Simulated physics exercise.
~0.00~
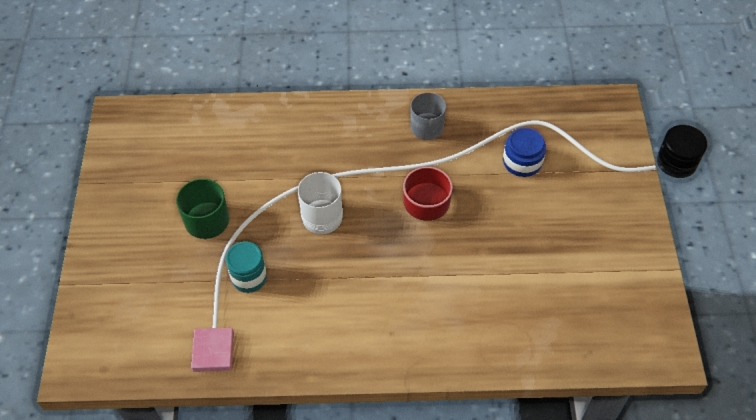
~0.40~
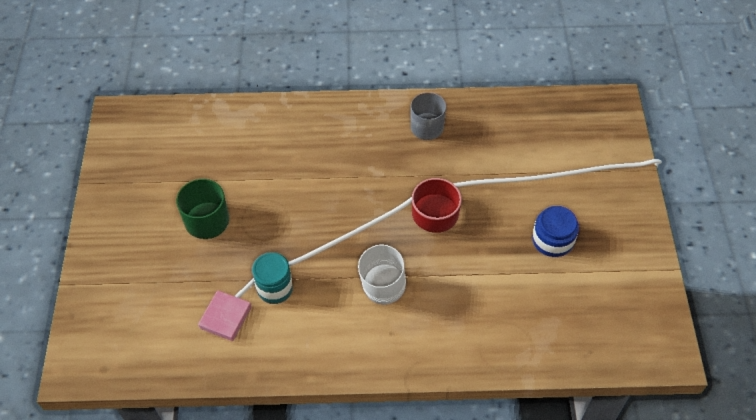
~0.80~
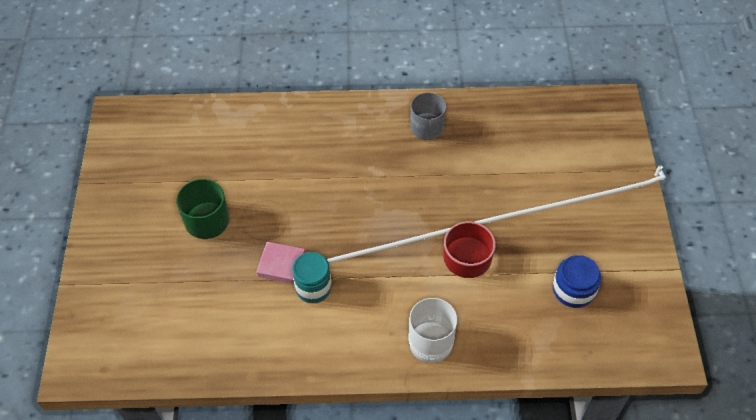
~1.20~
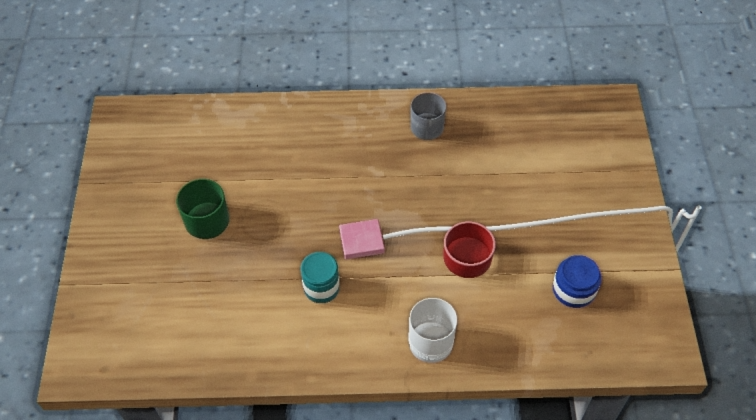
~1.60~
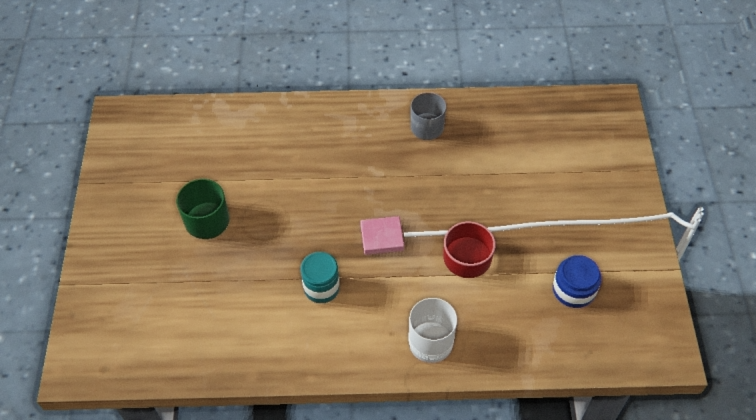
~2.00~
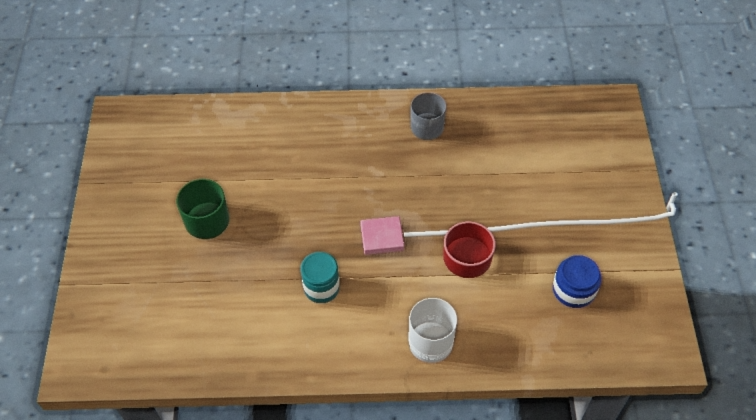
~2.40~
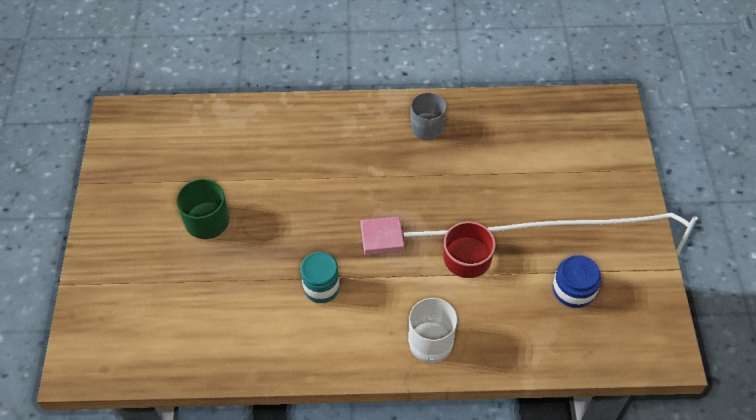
A black speaker drops off the table's right side, its cable dragging a pink block rightward past shifted containers.
